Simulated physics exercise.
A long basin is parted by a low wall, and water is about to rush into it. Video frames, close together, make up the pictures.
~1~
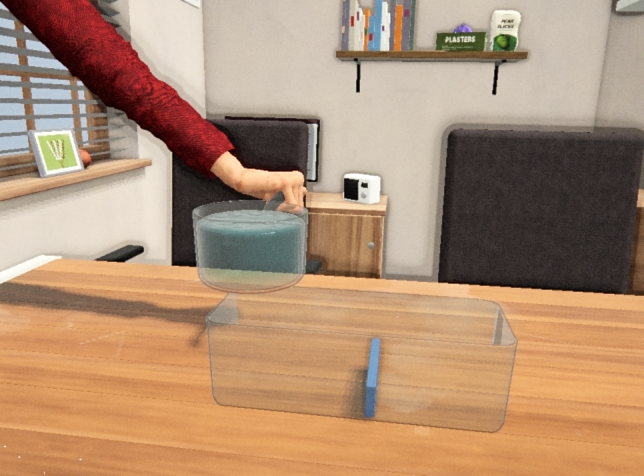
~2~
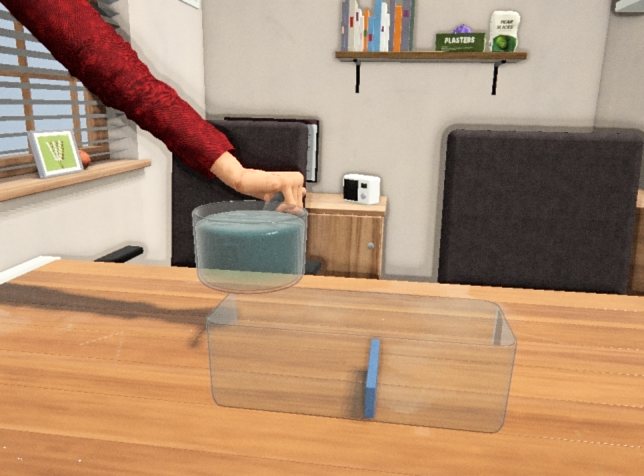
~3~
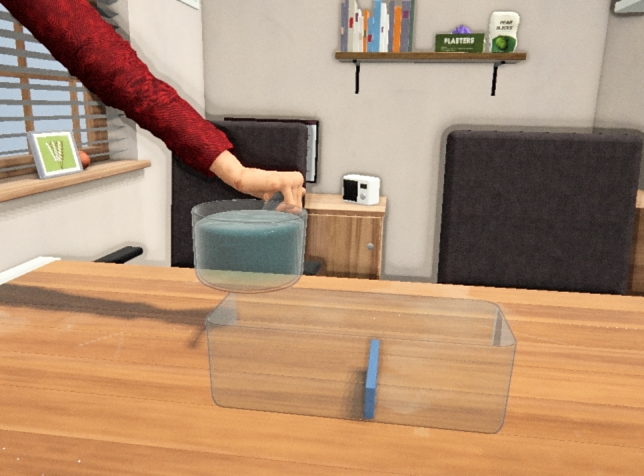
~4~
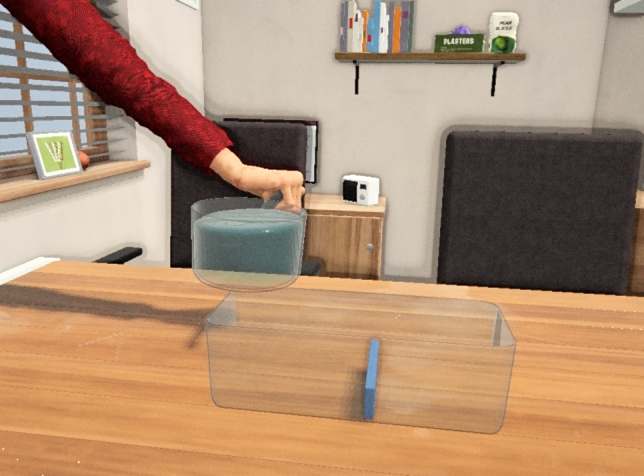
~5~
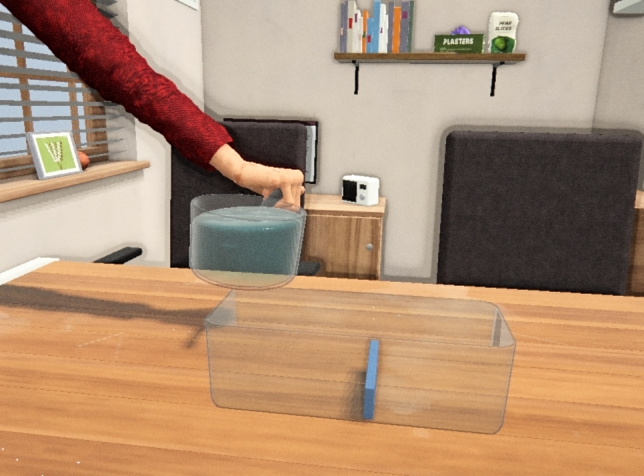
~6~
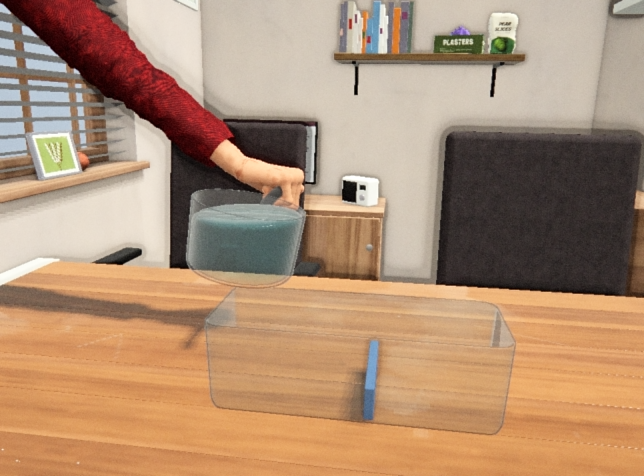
A hand at the end of a red sleeve reaches in from the upper left, holding a round, clear container of blue-green water above the left end of a long transparent basin. The basin, with a low blue wall inside, sits on a wooden table in a room with dark chairs and a shelf, seen from slightly above. The container tilts slightly leftward, while the camera stays still.
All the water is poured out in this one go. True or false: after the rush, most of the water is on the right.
True.
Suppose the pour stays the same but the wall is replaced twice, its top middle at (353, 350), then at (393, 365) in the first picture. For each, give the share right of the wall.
Roughly 90 per cent first and roughly 45 per cent second.
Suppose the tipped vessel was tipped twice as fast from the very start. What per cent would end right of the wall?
I'd say close to 65 per cent.
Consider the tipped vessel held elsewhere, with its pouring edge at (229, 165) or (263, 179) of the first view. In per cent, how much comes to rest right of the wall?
One after the other: 10 %, 20 %.
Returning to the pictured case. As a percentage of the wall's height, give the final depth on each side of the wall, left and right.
Left side: Approx. 20 %; right side: Approx. 90 %.
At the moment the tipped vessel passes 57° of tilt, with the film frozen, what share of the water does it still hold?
Remaining fraction: Approx. 75 %.
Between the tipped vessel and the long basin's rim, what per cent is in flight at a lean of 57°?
20 in a hundred.
A moment on, the tilt is 57° and 73 per cent is still to pour, 6 is left of the wall and 0 right of it.
Next, the tilt is 89° and 21 per cent is still to pour, 11 is left of the wall and 47 right of it.
Then the tilt is 97° and 3 per cent is still to pour, 17 is left of the wall and 76 right of it.
Later the tilt is 97° and 0 per cent is still to pour, 24 is left of the wall and 74 right of it.
Finally, 25 per cent lies left of the wall, 74 right of it and 1 outside.
